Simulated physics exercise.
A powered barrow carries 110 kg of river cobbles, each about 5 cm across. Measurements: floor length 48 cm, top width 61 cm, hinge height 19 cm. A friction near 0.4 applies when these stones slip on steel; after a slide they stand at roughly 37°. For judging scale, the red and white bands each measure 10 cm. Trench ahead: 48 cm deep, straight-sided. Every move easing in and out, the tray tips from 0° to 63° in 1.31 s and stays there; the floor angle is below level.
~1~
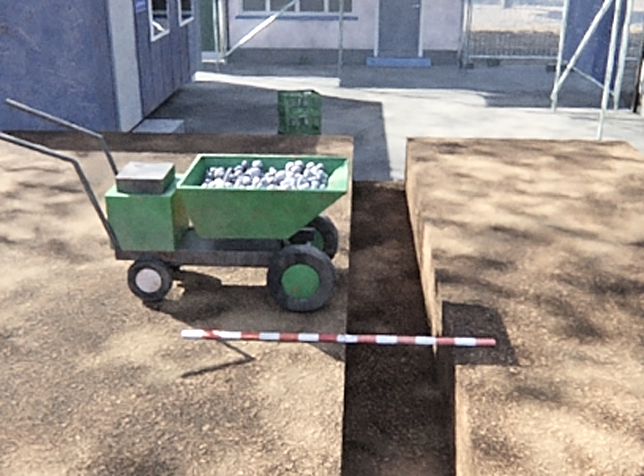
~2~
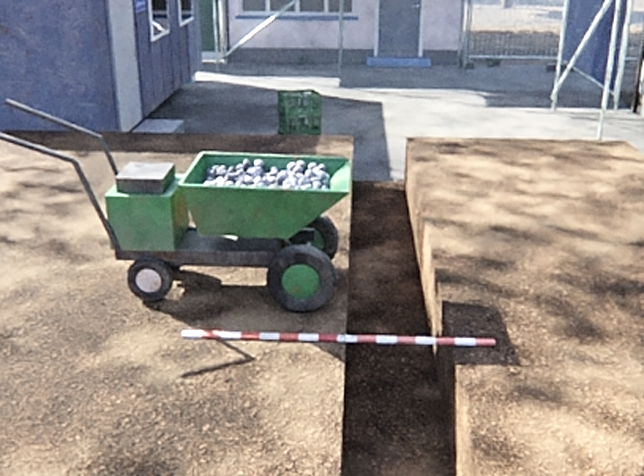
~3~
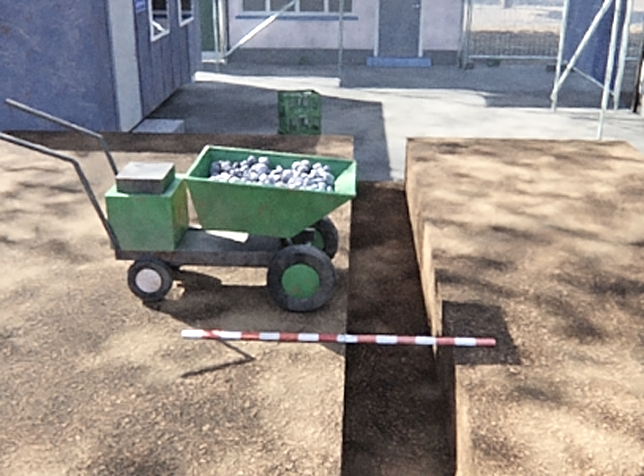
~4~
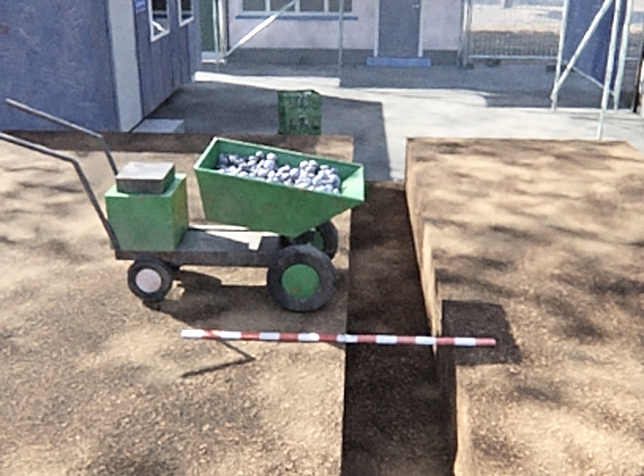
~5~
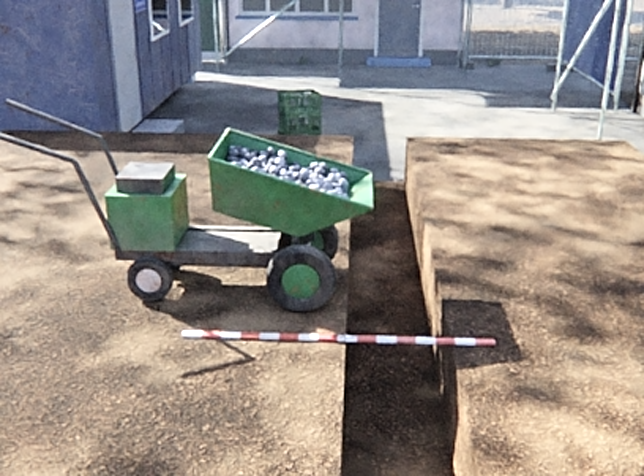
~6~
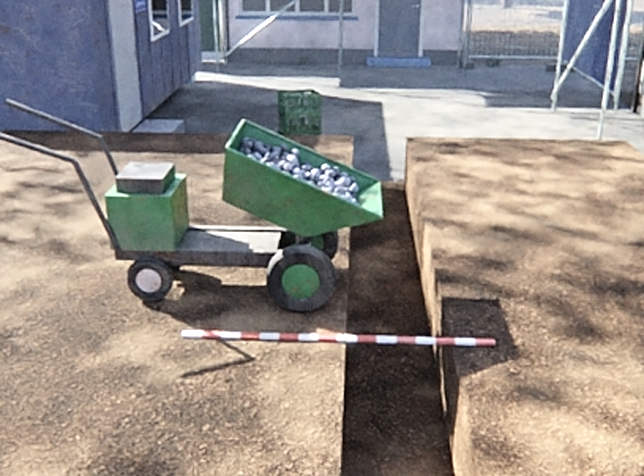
A green hand barrow with dark wheels, its tray full of pale grey stones, stands left of centre on brown ground beside a straight trench, seen from slightly above by a still camera. A red and white banded pole crosses the trench in front, with a green crate, blue wall and pale building behind. The tray, level at first, tilts steadily down to the right, its rear rising and the stones shifting toward its lip.
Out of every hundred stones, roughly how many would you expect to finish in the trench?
Close to 63 in every hundred.
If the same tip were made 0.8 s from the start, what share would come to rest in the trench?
Probably about 55 in a hundred.
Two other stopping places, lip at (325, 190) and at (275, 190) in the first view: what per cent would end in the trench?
Close to 90 percent in the first case, 100 percent in the second.
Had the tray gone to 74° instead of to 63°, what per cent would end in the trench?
Some 75% would finish there.
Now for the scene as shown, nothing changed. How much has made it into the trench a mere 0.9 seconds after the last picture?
By that point it's something like 25 in a hundred.
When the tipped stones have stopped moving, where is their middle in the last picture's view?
(426, 349).
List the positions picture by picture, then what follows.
The tray is at 0°, its lip at (347, 192); the top of the load is at (283, 169), in the first picture.
The tray is at 1°, its lip at (349, 193); the top of the load is at (278, 169), in the second picture.
Lip at (355, 196), floor tilted 5°, highest stones at (250, 167), in the third picture.
Lip at (363, 201), floor tilted 10°, highest stones at (245, 161), in the fourth picture.
The tray is at 17°, its lip at (373, 209); the top of the load is at (244, 154), in the fifth picture.
Lip at (383, 218), floor tilted 24°, highest stones at (252, 147), in the sixth picture.
Then, 0.4 s after the last picture the floor is at 53°, 100 % in the tray; the foremost stones are at (391, 228).
Then, 0.9 s after the last picture the floor is at 63°, 65 % in the tray, 25 % in the trench, 10 % past the trench; the foremost stones are at (467, 282).
Then, 1.2 s after the last picture the floor is at 63°, 26 % in the tray, 41 % in the trench, 33 % past the trench; the foremost stones are at (540, 289).
Then, 3.2 s after the last picture the floor is at 63°, 0 % in the tray, 63 % in the trench, 37 % past the trench; the foremost stones are at (593, 296).
